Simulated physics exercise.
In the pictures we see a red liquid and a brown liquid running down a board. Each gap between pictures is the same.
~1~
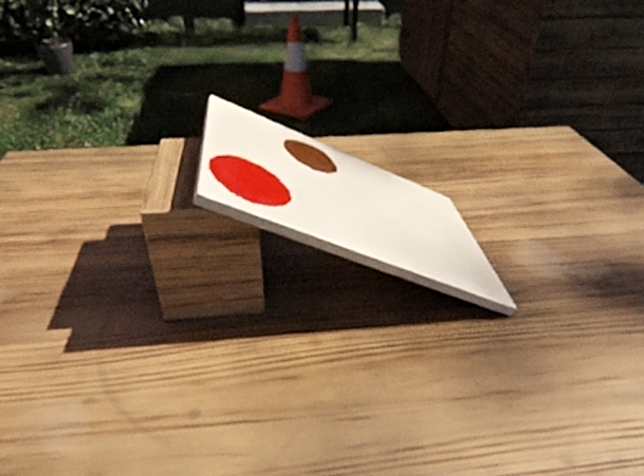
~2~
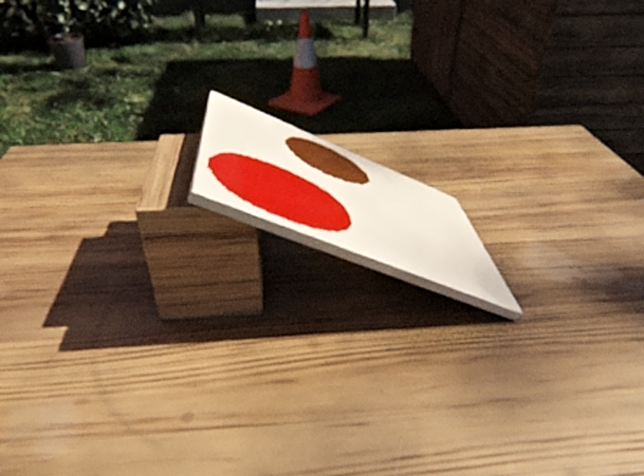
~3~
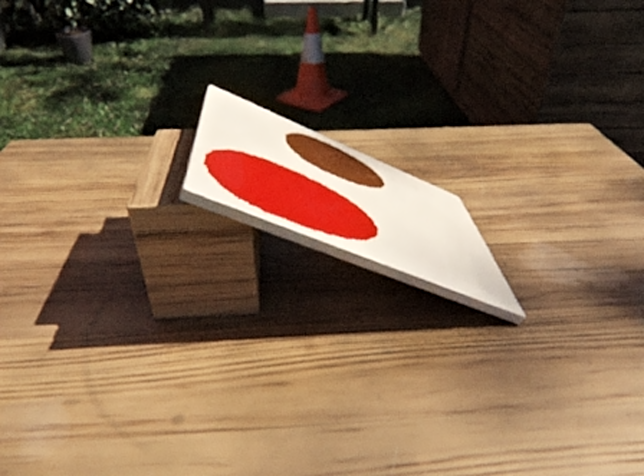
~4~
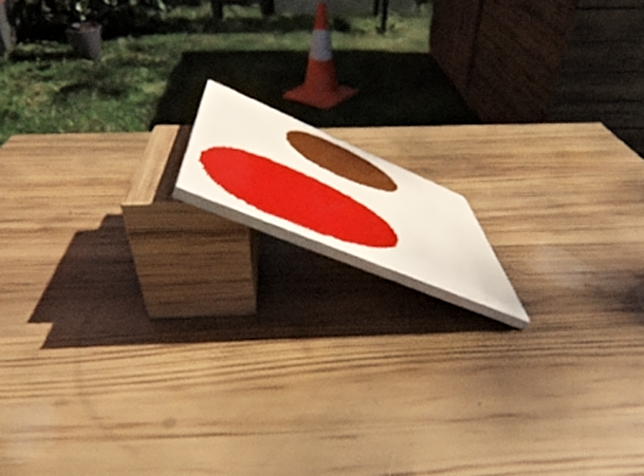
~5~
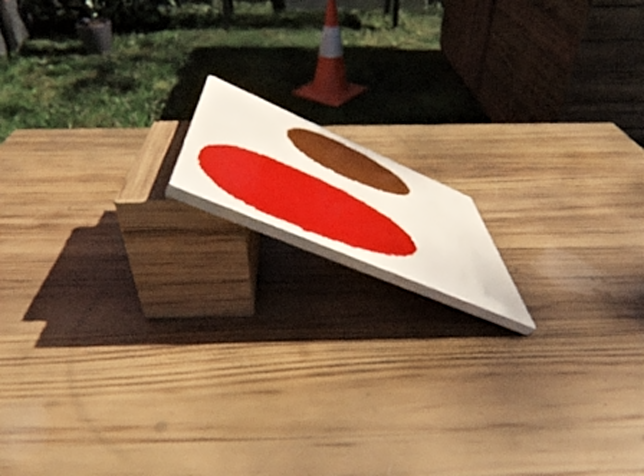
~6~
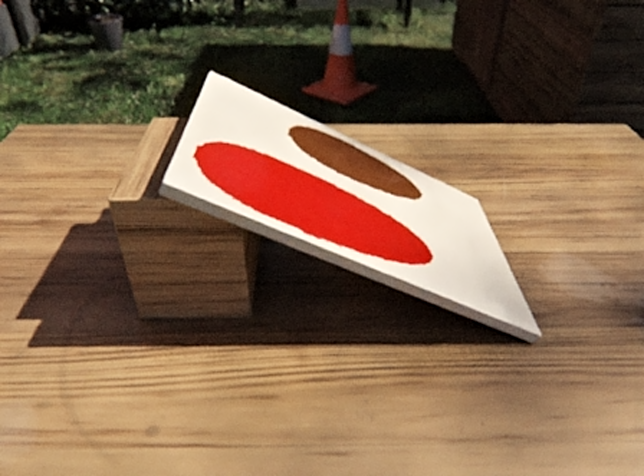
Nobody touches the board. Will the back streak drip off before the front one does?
No.
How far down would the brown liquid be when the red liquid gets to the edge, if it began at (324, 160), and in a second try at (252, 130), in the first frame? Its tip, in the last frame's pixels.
With the first start it ends up close to (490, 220), and with the second at (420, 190).
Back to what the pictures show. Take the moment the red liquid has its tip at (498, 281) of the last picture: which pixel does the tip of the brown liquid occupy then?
Front, final frame: Approx. (459, 210) px.
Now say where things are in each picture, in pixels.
Tip of the red liquid a quarter of the way down; tip of the brown liquid (330, 162) half way down, in the first picture.
Tip of the red liquid (341, 213) half way down; tip of the brown liquid half way down, in the second picture.
Tip of the red liquid half way down; tip of the brown liquid (378, 178) half way down, in the third picture.
Tip of the red liquid (391, 233) half way down; tip of the brown liquid three quarters of the way down, in the fourth picture.
Tip of the red liquid three quarters of the way down; tip of the brown liquid (404, 185) three quarters of the way down, in the fifth picture.
Tip of the red liquid (423, 248) three quarters of the way down; tip of the brown liquid three quarters of the way down, in the sixth picture.
A moment on, the red liquid is three quarters of the way down; the brown liquid is three quarters of the way down.
Further on, the red liquid is close to the edge; the brown liquid is close to the edge.
When it is over, the red liquid is at the low edge; the brown liquid is close to the edge.
